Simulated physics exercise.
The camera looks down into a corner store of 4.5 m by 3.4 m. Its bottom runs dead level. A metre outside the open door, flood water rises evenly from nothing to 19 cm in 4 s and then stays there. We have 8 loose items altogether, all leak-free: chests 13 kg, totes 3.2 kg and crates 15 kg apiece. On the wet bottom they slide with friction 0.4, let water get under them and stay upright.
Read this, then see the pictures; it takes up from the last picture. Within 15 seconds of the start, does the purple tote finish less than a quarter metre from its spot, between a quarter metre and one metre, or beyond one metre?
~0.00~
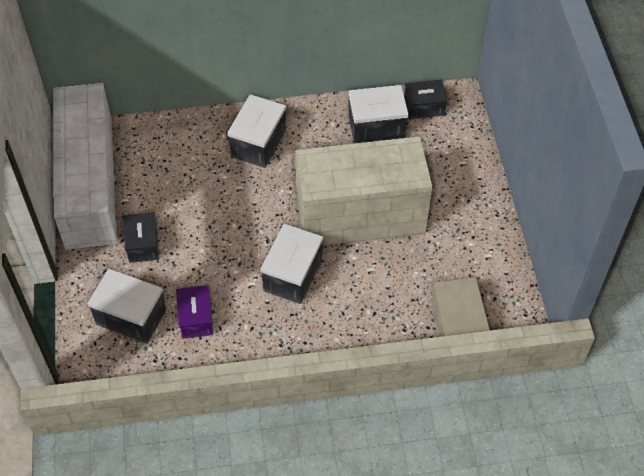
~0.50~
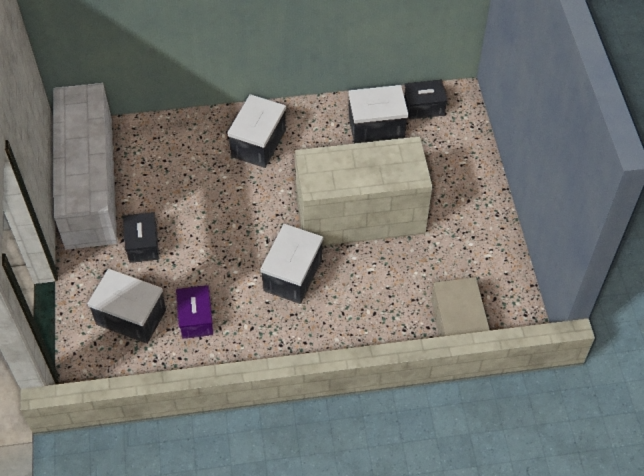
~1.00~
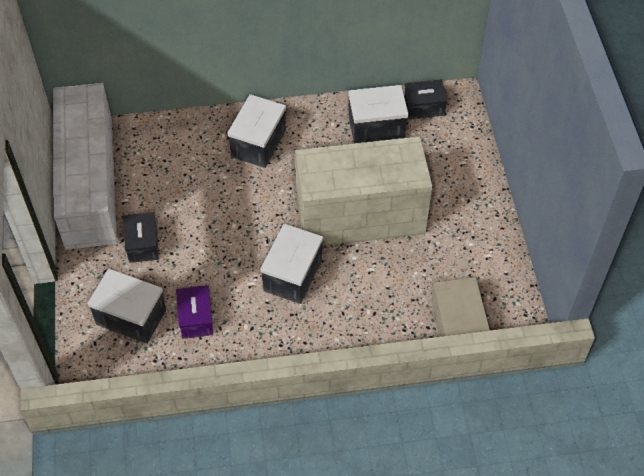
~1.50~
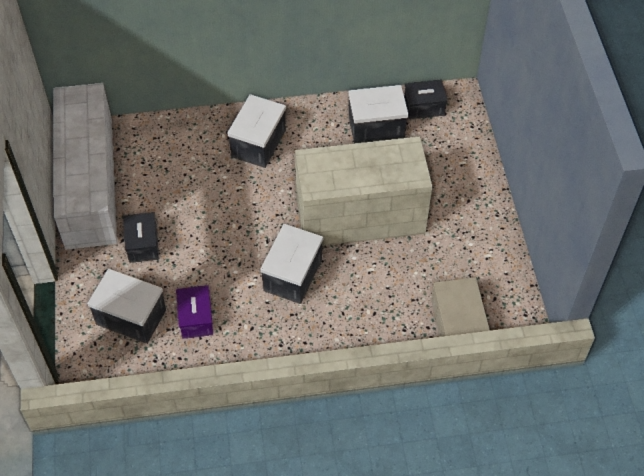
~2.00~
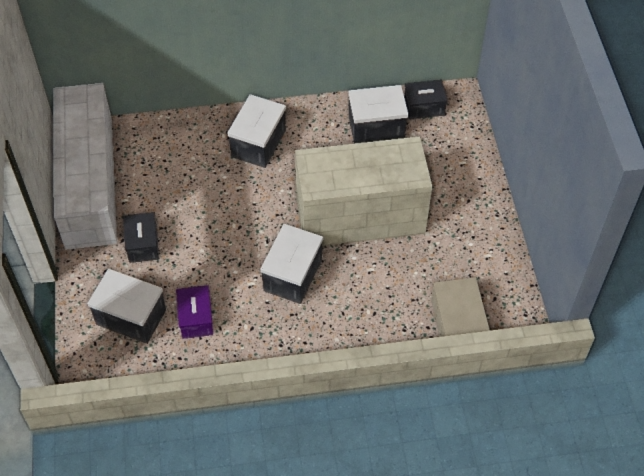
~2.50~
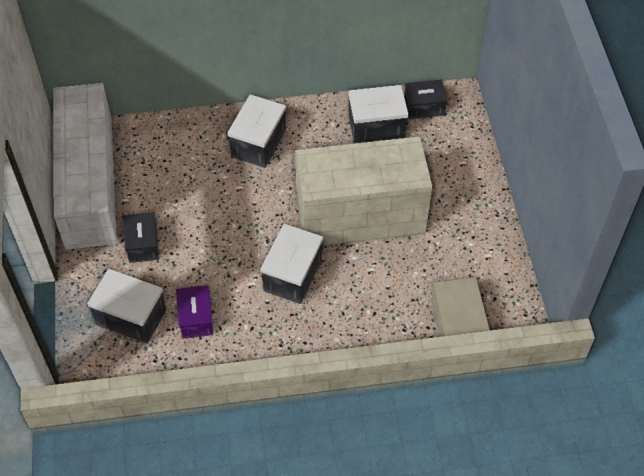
Beyond one metre.
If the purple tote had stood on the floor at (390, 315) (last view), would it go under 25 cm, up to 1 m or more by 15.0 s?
Answer: It covers a big distance.
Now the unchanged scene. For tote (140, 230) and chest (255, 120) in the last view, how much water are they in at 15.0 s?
8 and 12 cm.
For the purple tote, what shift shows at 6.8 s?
Roughly 200 centimetres by that point.
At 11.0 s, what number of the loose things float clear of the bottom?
The number is 7.
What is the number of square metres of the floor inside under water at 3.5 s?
Roughly 1.5 m2 of it is wet.
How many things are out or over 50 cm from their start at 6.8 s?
By that time the total stands at 3.
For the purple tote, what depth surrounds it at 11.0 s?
Depth: About 13 cm.
After 3.5 s the purple tote is near (197, 306), 0.0 m from its start, aground; 0 afloat.
After 6.8 s the purple tote is near (436, 274), 2.2 m from its start, afloat; 3 afloat.
After 11.0 s the purple tote is near (457, 71), 3.8 m from its start, afloat; 7 afloat.
After 15.0 s the purple tote is near (314, 92), 2.7 m from its start, afloat; 8 afloat.
